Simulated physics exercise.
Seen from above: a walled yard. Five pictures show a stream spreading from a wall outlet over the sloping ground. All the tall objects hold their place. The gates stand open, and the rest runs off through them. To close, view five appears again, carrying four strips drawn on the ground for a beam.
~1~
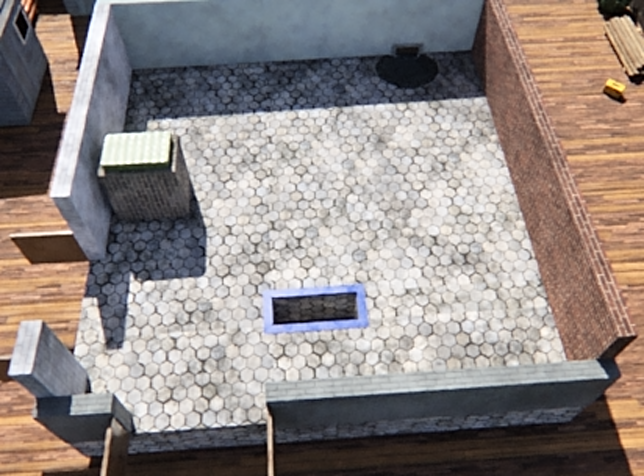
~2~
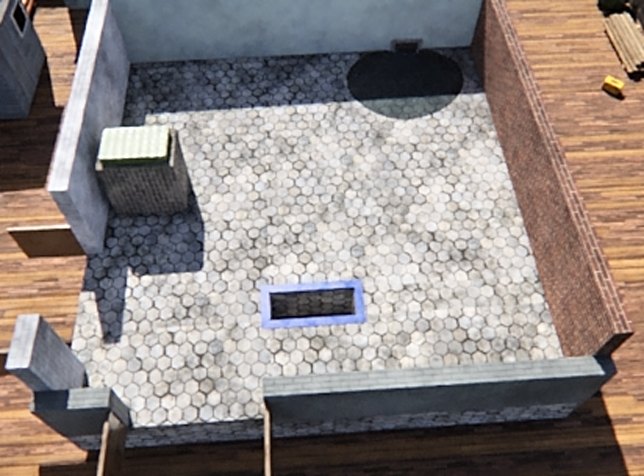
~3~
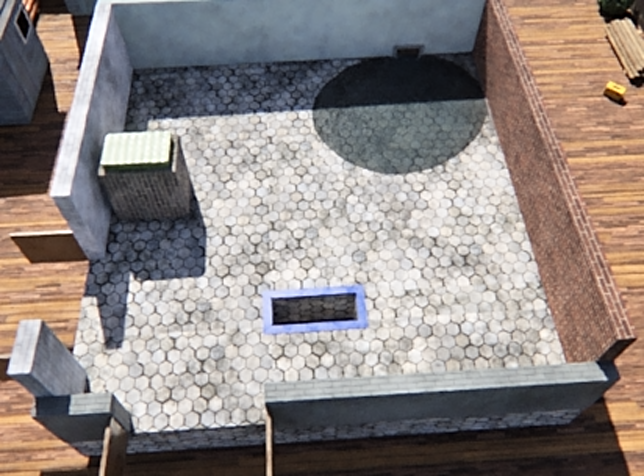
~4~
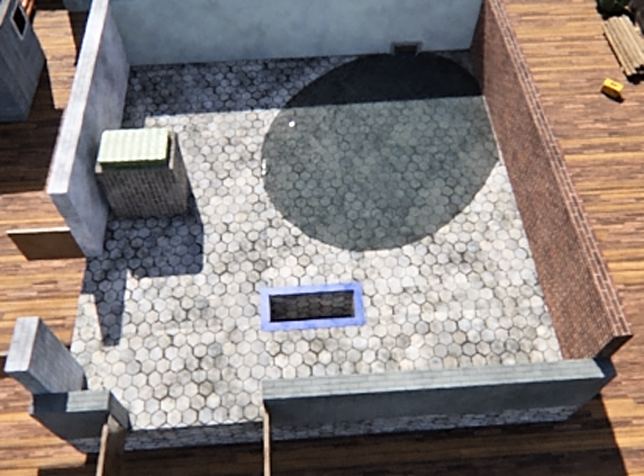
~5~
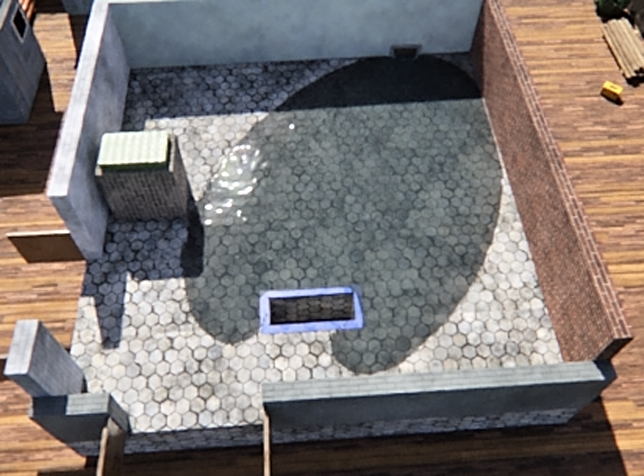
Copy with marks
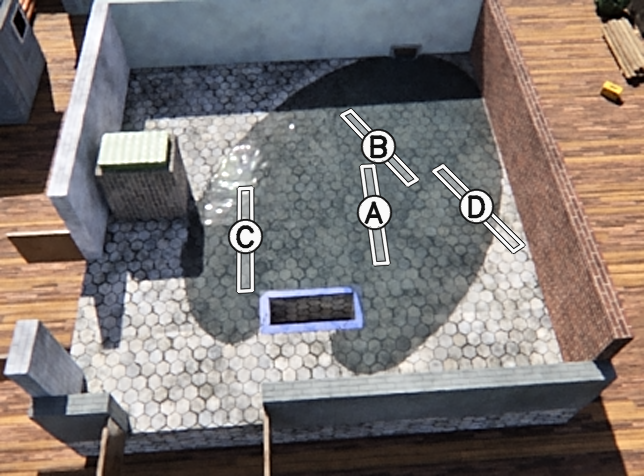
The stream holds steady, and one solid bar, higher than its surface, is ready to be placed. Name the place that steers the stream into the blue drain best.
Spot C does it best.
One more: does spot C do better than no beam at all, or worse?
Better.
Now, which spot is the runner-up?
Spot D.
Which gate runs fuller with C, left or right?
The right one.
In white, A from (381, 263) to (367, 166); B from (346, 113) to (412, 182); C from (245, 290) to (245, 188); D from (438, 168) to (518, 248).
If A is chosen, about 16 % of the stream goes into the blue drain, about 84 % out by the gates.
If B is chosen, about 12 % of the stream goes into the blue drain, about 87 % out by the gates.
If C is chosen, about 56 % of the stream goes into the blue drain, about 43 % out by the gates.
If D is chosen, about 40 % of the stream goes into the blue drain, about 59 % out by the gates.
